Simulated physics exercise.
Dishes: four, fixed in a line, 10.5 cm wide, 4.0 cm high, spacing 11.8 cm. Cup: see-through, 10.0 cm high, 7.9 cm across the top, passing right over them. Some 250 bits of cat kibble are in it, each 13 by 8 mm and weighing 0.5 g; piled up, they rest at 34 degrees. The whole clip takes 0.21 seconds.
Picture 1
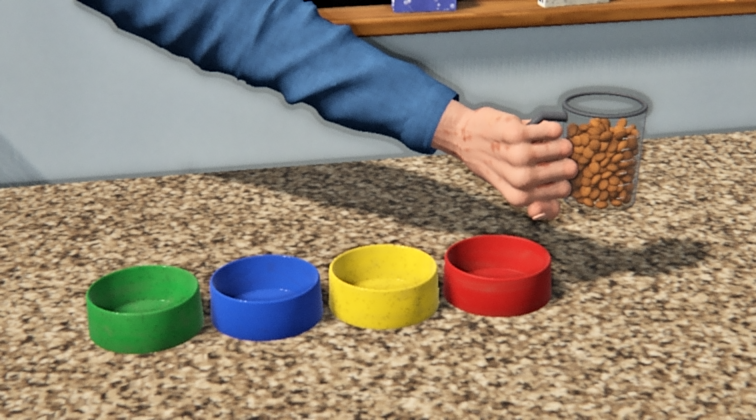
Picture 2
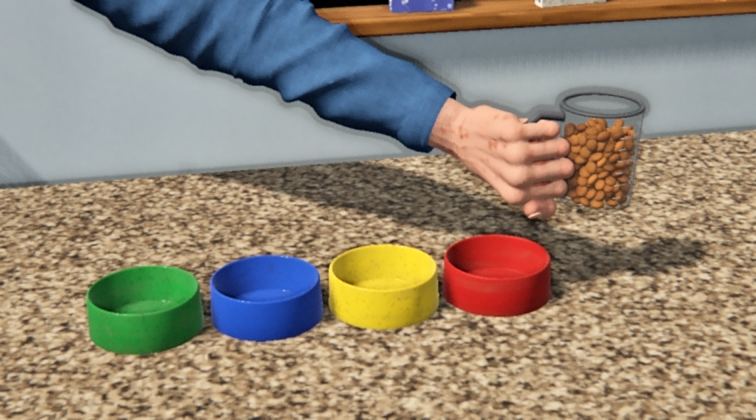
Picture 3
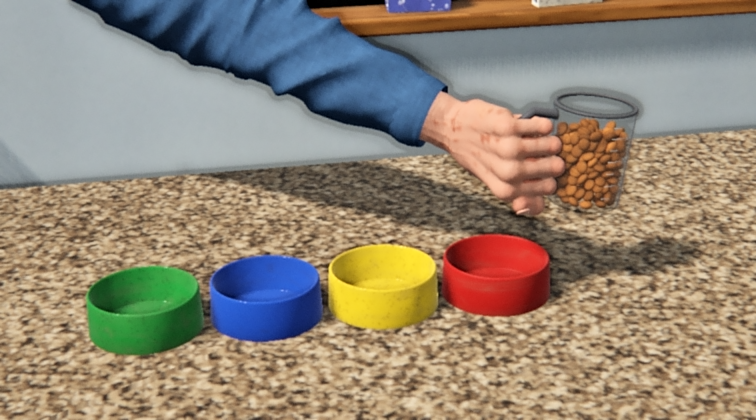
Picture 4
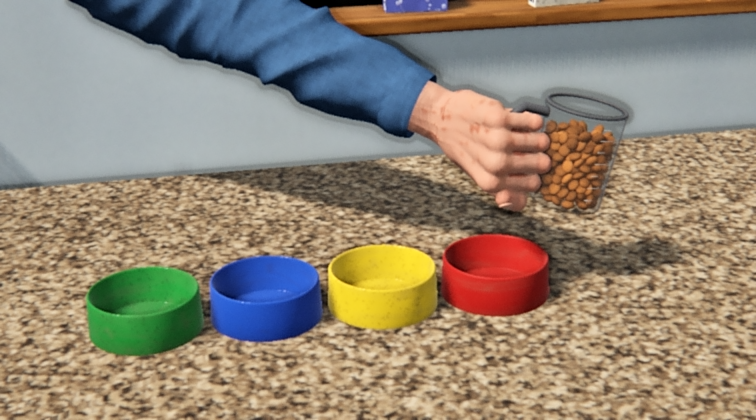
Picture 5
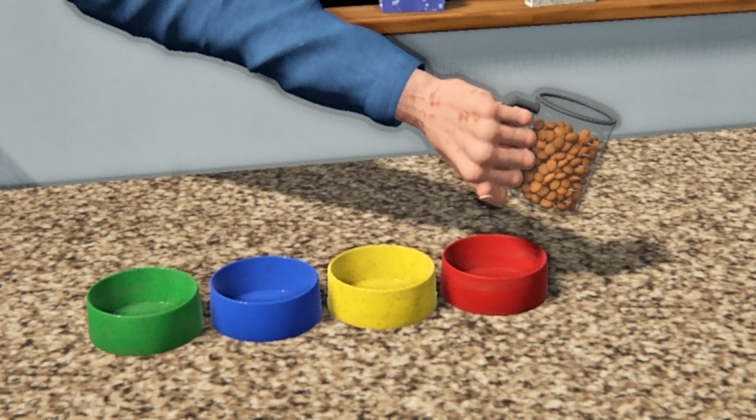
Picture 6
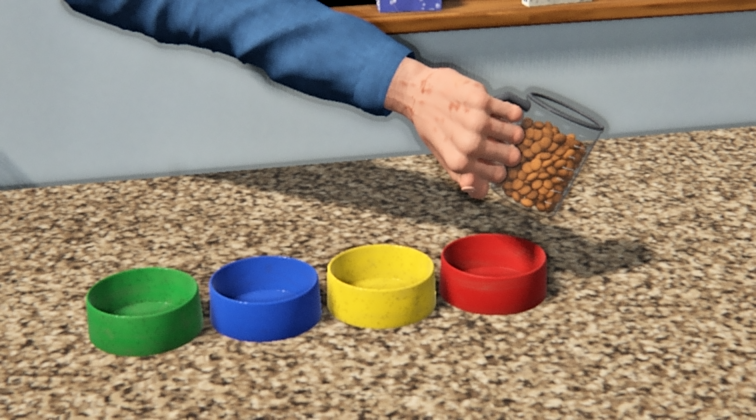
The clip shows a hand holding a clear cup of brown kibble above a speckled counter with green, blue, yellow and red dishes, moving it slowly left while gradually tilting it clockwise, the kibble staying inside.
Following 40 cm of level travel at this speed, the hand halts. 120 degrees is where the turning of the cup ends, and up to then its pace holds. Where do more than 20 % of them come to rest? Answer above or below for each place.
Red: Below, blue: Above, green: Below, yellow: Above, counter: Below.
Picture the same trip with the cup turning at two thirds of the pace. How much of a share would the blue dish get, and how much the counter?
I'd expect blue to end at 90 and the counter at 0.
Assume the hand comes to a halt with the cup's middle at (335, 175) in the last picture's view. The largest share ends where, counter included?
Result: Largest portion at yellow.
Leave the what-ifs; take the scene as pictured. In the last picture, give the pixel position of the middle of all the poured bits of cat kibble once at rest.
When it all comes to rest, the middle is near (325, 298).
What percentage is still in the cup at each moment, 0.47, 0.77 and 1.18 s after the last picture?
Going in order, it reads 100, then 45, and finally 5 per cent.
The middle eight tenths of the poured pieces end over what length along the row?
I'd put it at close to 15 cm.
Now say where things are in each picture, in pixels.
Cup at (602, 153), tilt 0 degrees, lip at (643, 102), moved 0.0 cm; middle of the pieces at (602, 164); red dish at (498, 257); yellow dish at (383, 267); blue dish at (265, 278); green dish at (143, 289), in the first frame.
Cup at (598, 153), tilt 1 degrees, lip at (640, 103), moved 0.3 cm; middle of the pieces at (598, 164), in the second frame.
Cup at (589, 153), tilt 5 degrees, lip at (634, 106), moved 1.1 cm; middle of the pieces at (588, 165), in the third frame.
Cup at (576, 154), tilt 11 degrees, lip at (624, 111), moved 2.4 cm; middle of the pieces at (574, 166), in the fourth frame.
Cup at (560, 155), tilt 18 degrees, lip at (612, 117), moved 3.9 cm; middle of the pieces at (557, 166), in the fifth frame.
Cup at (544, 156), tilt 25 degrees, lip at (599, 124), moved 5.4 cm; middle of the pieces at (540, 167); red dish at (494, 256); yellow dish at (381, 267); blue dish at (264, 279); green dish at (143, 292), in the sixth frame.
Then, 0.47 s after the last picture, tilt 100 degrees; cup holds 100 %.
Then, 0.77 s after the last picture, tilt 120 degrees; cup holds 45 %, yellow 40 %.
Then, 1.18 s after the last picture, tilt 120 degrees; cup holds 5 %, blue 40 %, yellow 40 %.
In the end, red 0 %, blue 45 %, green 0 %, yellow 40 %, counter 10 %.
